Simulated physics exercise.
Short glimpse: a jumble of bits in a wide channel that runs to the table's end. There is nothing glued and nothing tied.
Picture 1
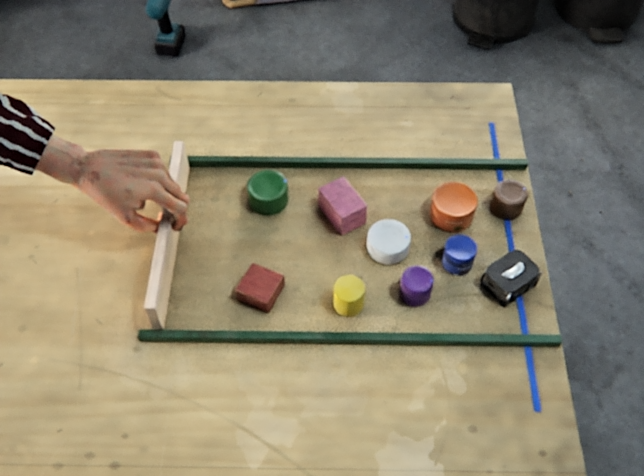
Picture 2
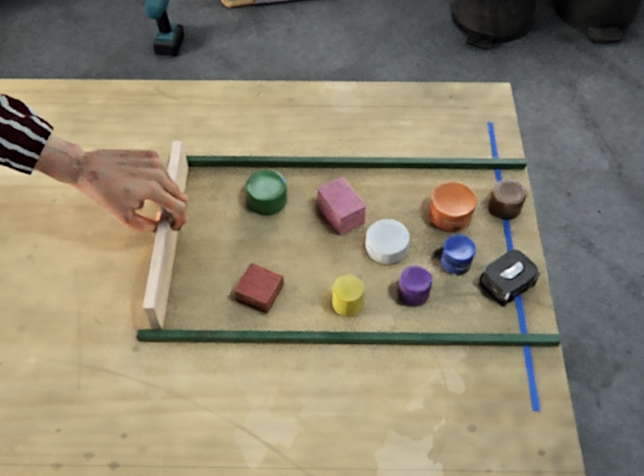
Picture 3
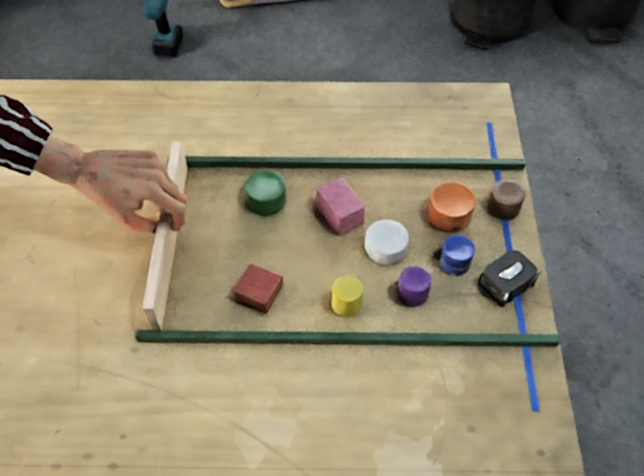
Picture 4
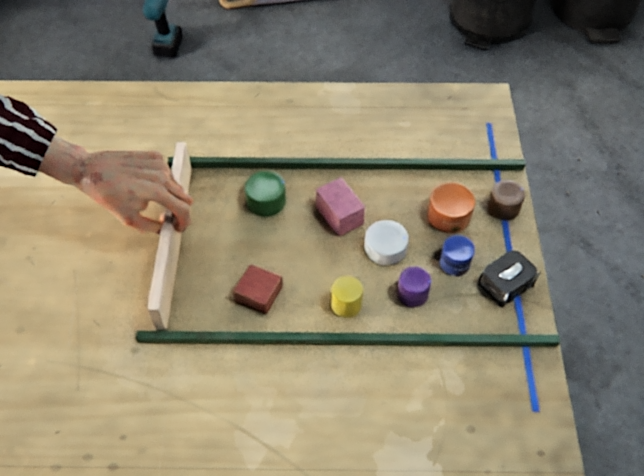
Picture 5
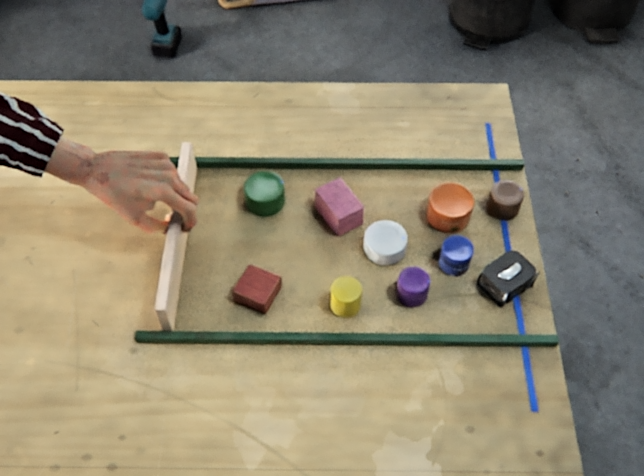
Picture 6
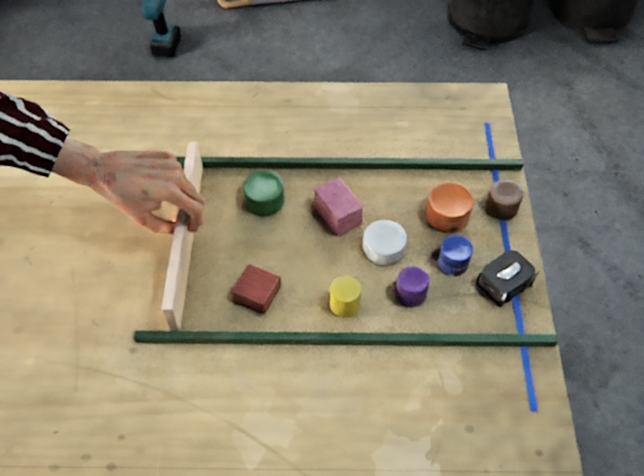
Hand sliding a wooden board slightly right between green rails on a table, the scattered coloured blocks and lids ahead staying still.
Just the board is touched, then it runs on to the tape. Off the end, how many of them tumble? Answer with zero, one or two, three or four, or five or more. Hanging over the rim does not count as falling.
Five or more.
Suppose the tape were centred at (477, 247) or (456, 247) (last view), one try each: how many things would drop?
You'd find 3 and then 1 on the floor.
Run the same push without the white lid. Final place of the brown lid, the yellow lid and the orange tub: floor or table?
So: The brown lid goes down, the yellow lid does not drop, the orange tub goes down.
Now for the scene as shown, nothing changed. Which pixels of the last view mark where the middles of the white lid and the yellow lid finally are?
The first sits around (532, 253), while the other sits around (537, 313).
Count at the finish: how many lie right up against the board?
In contact: 5.
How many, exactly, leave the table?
The figure is 5, exactly.
Early on, none off yet; brown lid at rest near (504, 200); black case at rest near (506, 278); blue tub at rest near (455, 256).
A while later, none off yet; brown lid leaning well over near (551, 200); black case travelled about its own width near (550, 276); blue tub travelled well along near (516, 260).
Finally, the number that fall off is five or more; lost, purple lid, orange tub, blue tub, black case and brown lid.
